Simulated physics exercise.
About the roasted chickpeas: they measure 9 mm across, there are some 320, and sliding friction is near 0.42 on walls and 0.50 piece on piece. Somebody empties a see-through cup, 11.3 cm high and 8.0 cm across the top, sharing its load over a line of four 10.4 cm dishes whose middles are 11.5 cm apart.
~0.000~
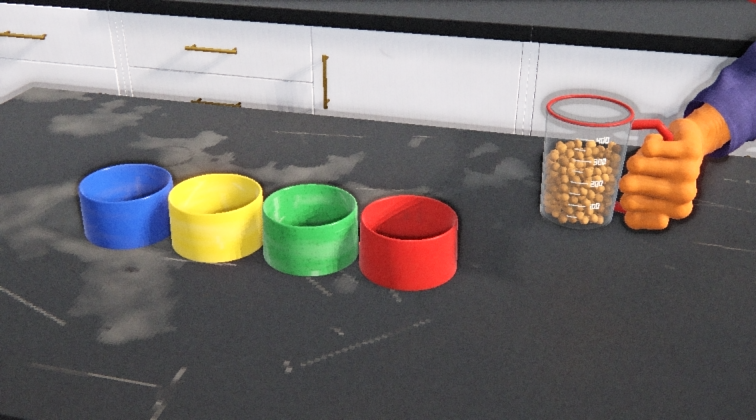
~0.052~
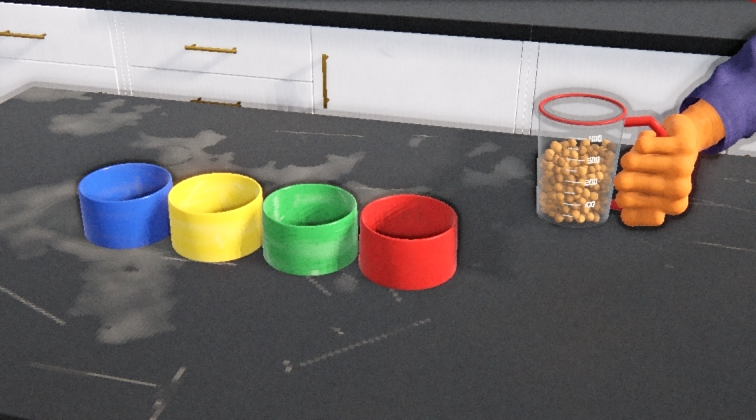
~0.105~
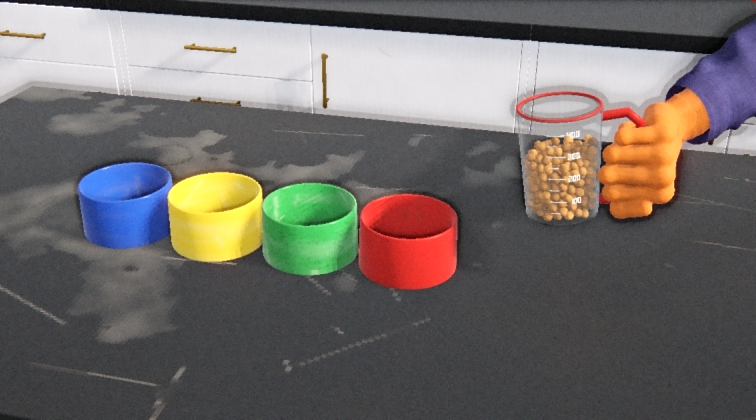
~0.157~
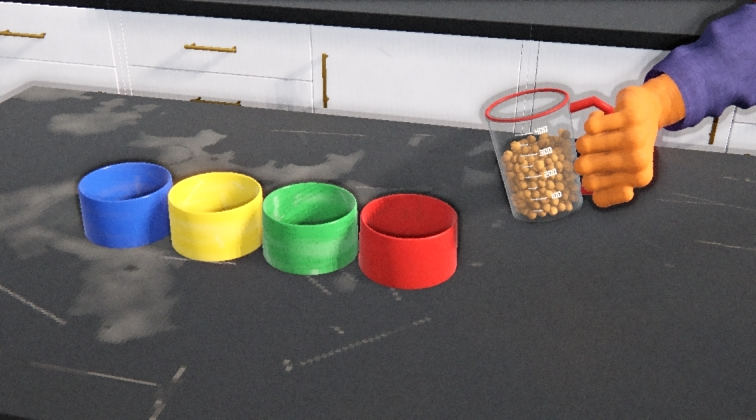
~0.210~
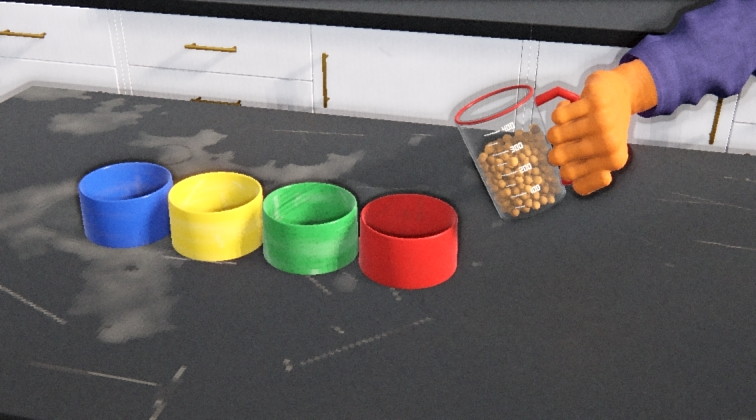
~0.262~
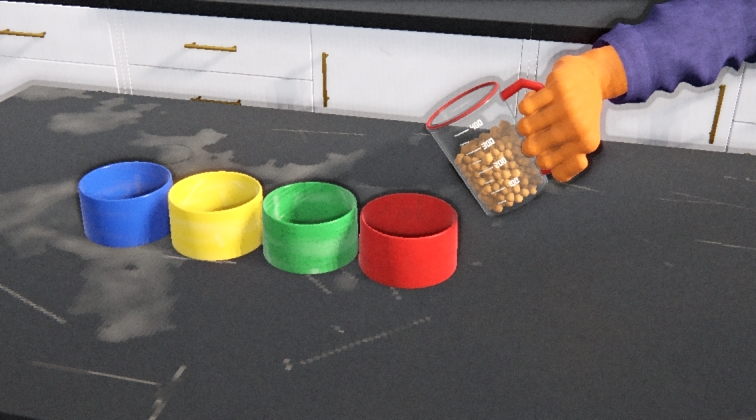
On a dark countertop, an orange-gloved hand moved a clear cup of roasted chickpeas left toward a row of blue, yellow, green and red dishes, steadily tilting it leftward along the way.
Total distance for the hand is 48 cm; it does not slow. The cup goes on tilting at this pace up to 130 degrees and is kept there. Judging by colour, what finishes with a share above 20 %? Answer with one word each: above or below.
Red below, blue above, green below, yellow above, counter below.
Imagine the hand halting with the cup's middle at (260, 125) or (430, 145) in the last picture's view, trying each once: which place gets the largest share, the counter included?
Try 1 - yellow; try 2 - red.
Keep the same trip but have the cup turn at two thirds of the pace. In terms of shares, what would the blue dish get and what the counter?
In that case the blue dish gets 90 while the counter gets 10.
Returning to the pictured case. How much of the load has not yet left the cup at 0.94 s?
Roughly 45 per cent, give or take.
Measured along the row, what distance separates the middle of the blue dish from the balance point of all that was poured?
It ends up close to 4 cm toward the picture's right edge.
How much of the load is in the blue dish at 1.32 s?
It works out to some 50 per cent.
Then, at 0.67 s, tilt 101 degrees; cup holds 100 %.
Then, at 0.94 s, tilt 130 degrees; cup holds 45 %, yellow 50 %.
After 1.32 s, tilt 130 degrees; cup holds 0 %, blue 50 %, yellow 40 %.
By 1.8 s all is still; red 0 %, blue 45 %, green 0 %, yellow 40 %, counter 10 %.
